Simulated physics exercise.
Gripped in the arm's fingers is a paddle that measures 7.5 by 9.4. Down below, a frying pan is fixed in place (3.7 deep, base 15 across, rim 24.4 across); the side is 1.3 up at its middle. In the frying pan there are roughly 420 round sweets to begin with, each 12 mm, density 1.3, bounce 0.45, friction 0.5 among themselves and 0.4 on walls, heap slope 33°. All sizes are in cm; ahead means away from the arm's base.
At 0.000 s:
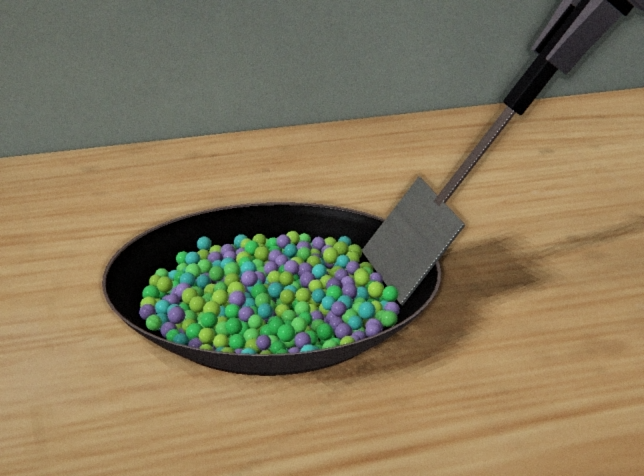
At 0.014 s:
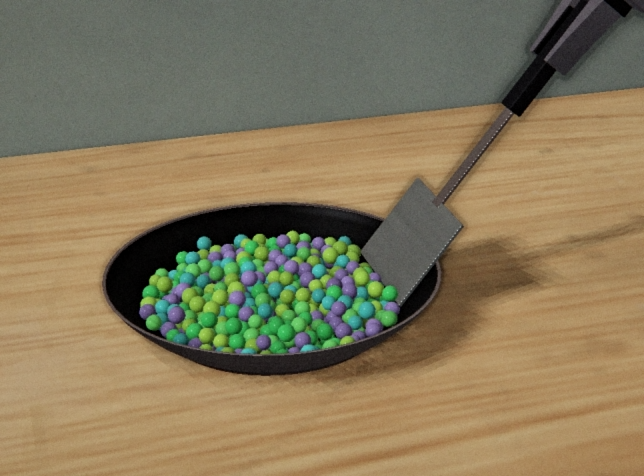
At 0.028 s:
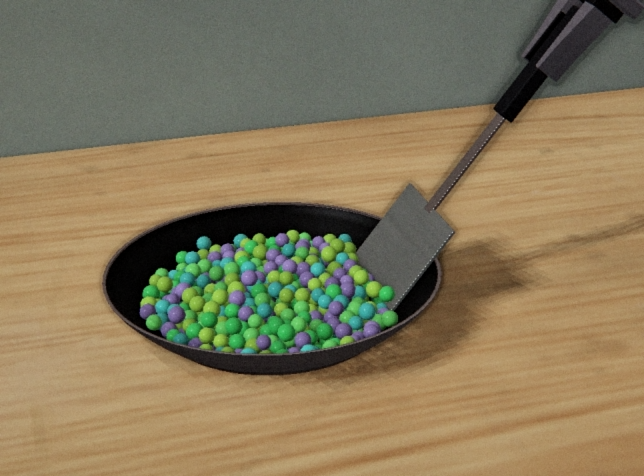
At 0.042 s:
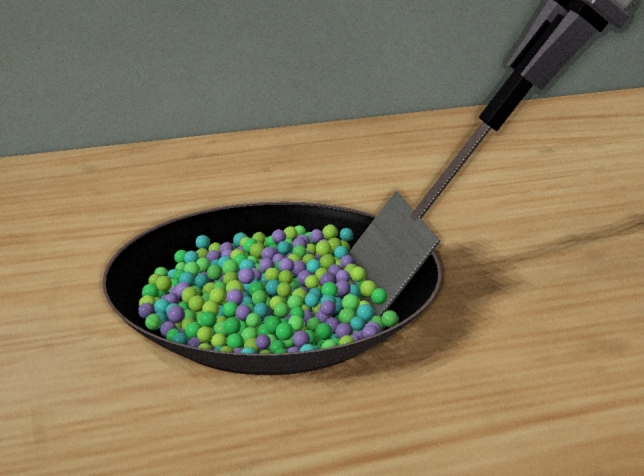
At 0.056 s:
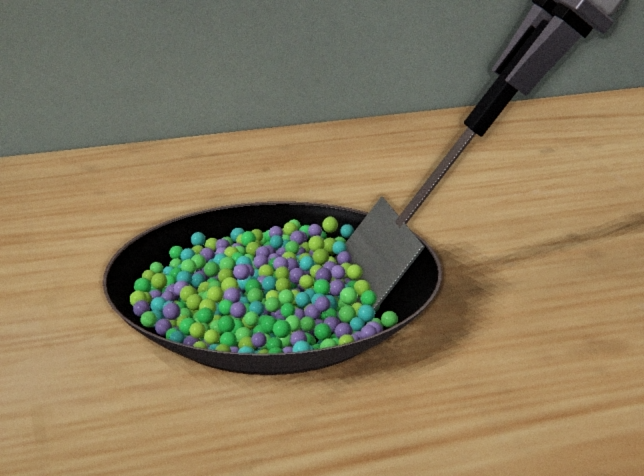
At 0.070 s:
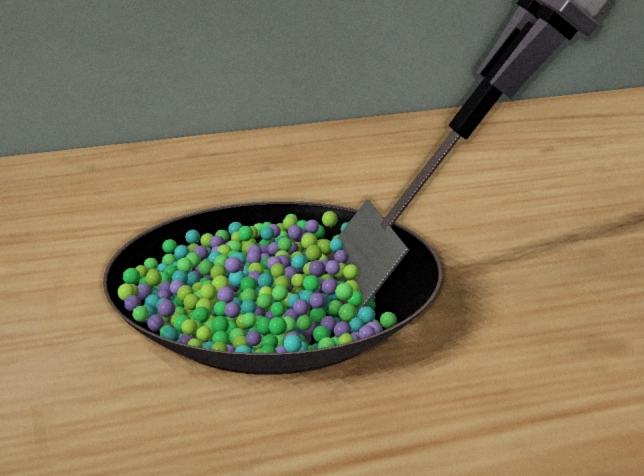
We see a robotic arm holding a flat metal paddle at the right side of a black frying pan of green, purple and blue balls, then moving it slowly leftward, pushing the heap toward the pan's left side.
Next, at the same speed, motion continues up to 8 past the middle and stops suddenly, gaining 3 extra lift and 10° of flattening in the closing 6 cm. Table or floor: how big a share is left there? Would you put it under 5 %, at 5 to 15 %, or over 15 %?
I would say over 15 %.
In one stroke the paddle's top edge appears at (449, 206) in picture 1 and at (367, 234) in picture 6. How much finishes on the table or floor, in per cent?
Around 50 per cent finishes there.
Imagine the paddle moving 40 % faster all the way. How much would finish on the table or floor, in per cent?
Some 50 in a hundred.
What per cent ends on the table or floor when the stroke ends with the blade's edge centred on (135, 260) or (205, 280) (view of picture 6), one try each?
First try roughly 50 percent, second roughly 15 percent.
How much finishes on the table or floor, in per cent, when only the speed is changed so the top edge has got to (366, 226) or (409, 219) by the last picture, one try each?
Roughly 45 and 30 percent.
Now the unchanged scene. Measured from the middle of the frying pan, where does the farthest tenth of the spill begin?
That's near 40 cm.
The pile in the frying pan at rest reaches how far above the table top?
Some 4.5 cm above the table.
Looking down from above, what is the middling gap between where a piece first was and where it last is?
Some 6 centimetres.
By 0.12 s, sloping 51°, highest piece 7 above the table; 415 in the frying pan, 3 on the blade or in flight.
By 0.17 s, sloping 47°, highest piece 7 above the table; 411 in the frying pan, 7 on the blade or in flight.
By 0.39 s, sloping 41°, highest piece 7 above the table; 250 in the frying pan, 152 on the table or floor, 16 on the blade or in flight.
By 1.44 s, sloping 41°, highest piece 4 above the table; 250 in the frying pan, 168 on the table or floor.
Final count, 250 in the frying pan, 168 on the table or floor. That is 40 % on the table or floor.
